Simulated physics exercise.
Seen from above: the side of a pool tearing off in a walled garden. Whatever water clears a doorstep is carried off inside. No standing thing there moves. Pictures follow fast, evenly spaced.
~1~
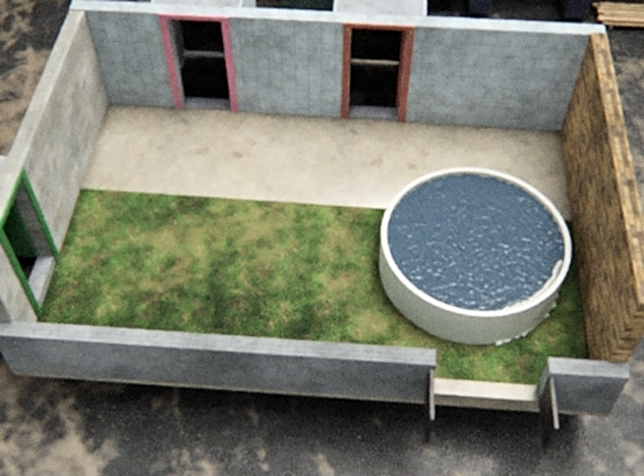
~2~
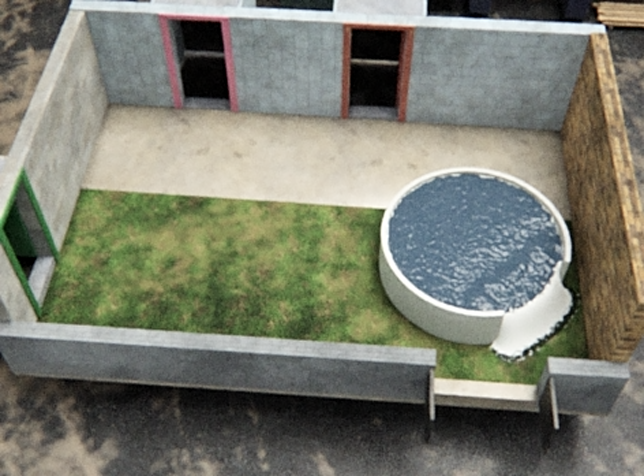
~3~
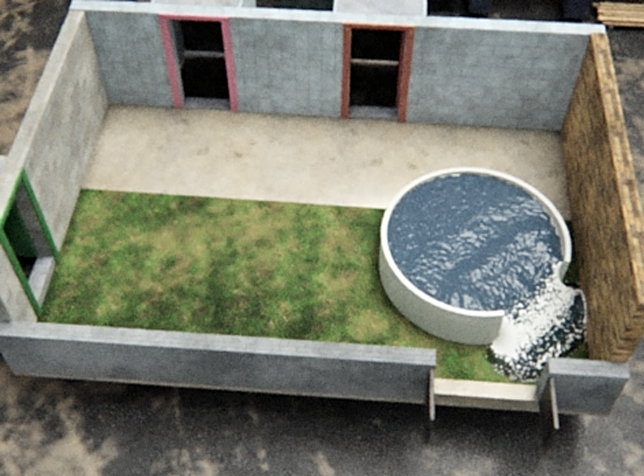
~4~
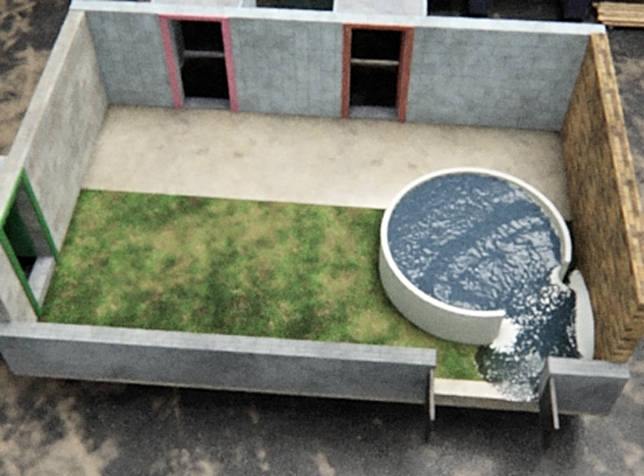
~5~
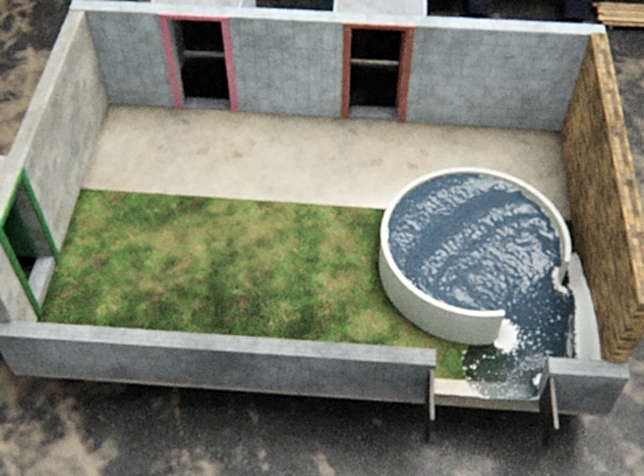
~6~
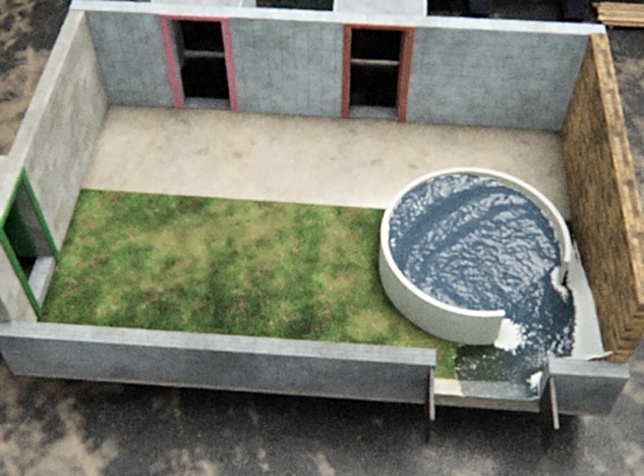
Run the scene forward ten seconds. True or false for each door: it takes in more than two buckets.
For the red door, false; for the green door, false; for the pink door, false.
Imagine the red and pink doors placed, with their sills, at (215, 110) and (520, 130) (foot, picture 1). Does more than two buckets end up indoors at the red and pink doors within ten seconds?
As I see it, the red door one remains short of it; the pink door one crosses the line.
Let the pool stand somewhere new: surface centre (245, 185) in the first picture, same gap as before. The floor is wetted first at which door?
The door meant here is the green one.
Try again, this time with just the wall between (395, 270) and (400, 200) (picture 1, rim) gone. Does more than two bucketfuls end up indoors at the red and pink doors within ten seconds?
In order, the red one remains short, the pink one overshoots.
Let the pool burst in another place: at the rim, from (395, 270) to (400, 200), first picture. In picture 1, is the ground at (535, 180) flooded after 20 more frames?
There: Dry.
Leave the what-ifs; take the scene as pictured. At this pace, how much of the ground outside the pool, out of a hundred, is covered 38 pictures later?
About 65 per cent.
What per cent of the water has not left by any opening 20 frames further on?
I reckon around 80 in a hundred.
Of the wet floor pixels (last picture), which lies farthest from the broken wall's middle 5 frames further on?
Around (558, 186).
A moment on, water covers 10 % of the floor; the red door not reached, the green door not reached, the pink door not reached.
Next, water covers 15 % of the floor; the red door not reached, the green door not reached, the pink door not reached.
Then, water covers 30 % of the floor; the red door not reached, the green door not reached, the pink door not reached.
Later, water covers 65 % of the floor; the red door wet at the sill, nothing in, the green door not reached, the pink door not reached.
In the end, water covers 75 % of the floor; the red door wet at the sill, nothing in, the green door not reached, the pink door wet at the sill, nothing in.
